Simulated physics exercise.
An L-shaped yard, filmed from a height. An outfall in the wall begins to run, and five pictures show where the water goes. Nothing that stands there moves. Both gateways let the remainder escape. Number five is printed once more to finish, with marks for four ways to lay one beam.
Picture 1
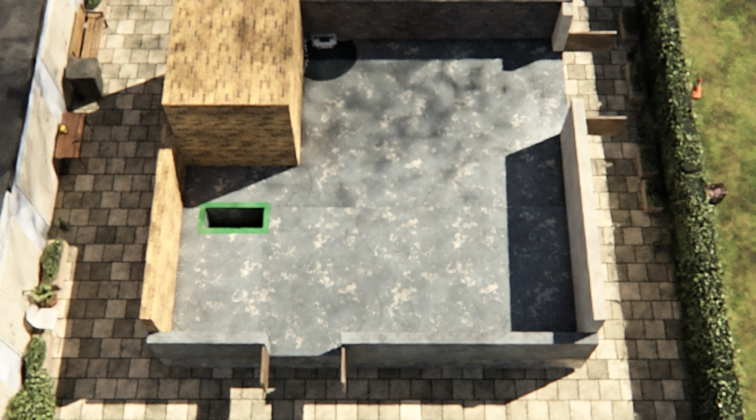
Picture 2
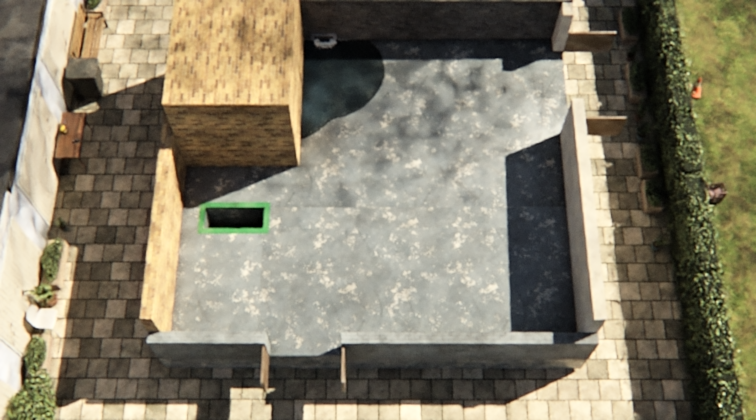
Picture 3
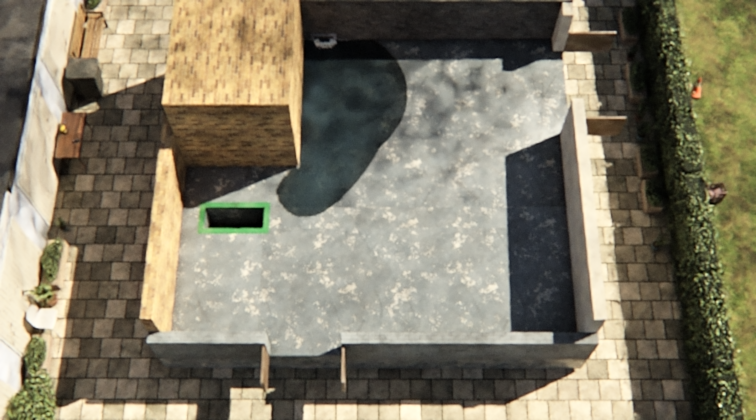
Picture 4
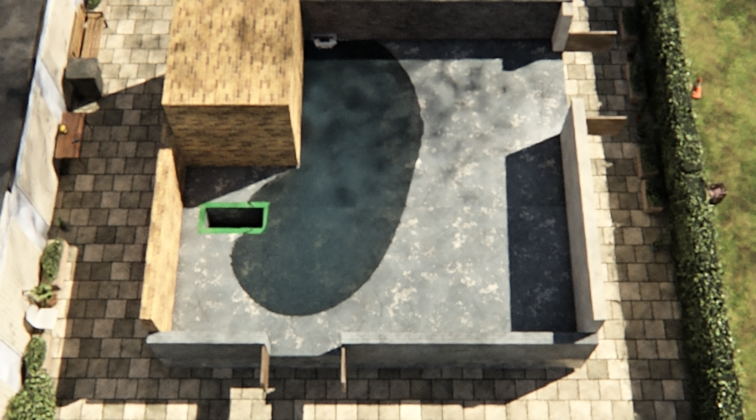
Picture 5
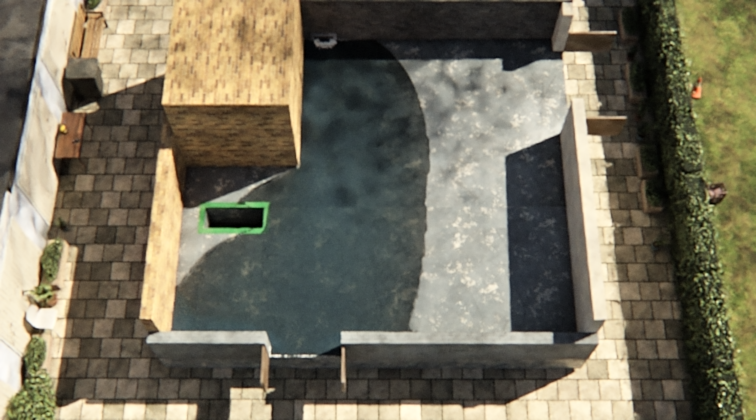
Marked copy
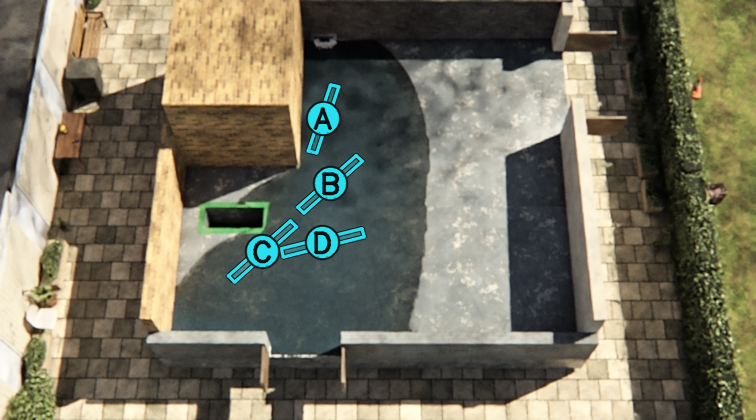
At the start, a small dark patch of water lies by the outfall at the top of a walled, L-shaped yard. It spreads down past the brick block, then swells to the lower left and reaches the green-edged gully, and finally covers the ground to the bottom wall, the right side still dry.
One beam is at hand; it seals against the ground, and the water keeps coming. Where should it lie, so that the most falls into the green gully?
It is B.
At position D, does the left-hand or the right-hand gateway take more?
The left gate.
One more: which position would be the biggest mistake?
That would be A.
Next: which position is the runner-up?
That is position D.
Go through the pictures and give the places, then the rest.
Outfall at (324, 37); green gully at (234, 218); open gate at (306, 345); open gate at (556, 91); water covers 2 % of the ground and shows as far out as (331, 75); green gully still dry.
Water covers 7 % of the ground and shows as far out as (303, 127); green gully still dry.
Water covers 15 % of the ground and shows as far out as (295, 209); green gully still dry.
Water covers 31 % of the ground and shows as far out as (299, 310); green gully taking water.
45 % of the ground is wet; green gully taking water.
On the marked copy, A from (312, 152) to (334, 85); B from (300, 210) to (359, 158); C from (231, 278) to (293, 223); D from (282, 252) to (363, 232).
Choosing A, about 3 % of the stream runs into the green gully, about 92 % out by the gates.
Choosing B, about 49 % of the stream runs into the green gully, about 49 % out by the gates.
Choosing C, about 11 % of the stream runs into the green gully, about 87 % out by the gates.
Choosing D, about 25 % of the stream runs into the green gully, about 73 % out by the gates.
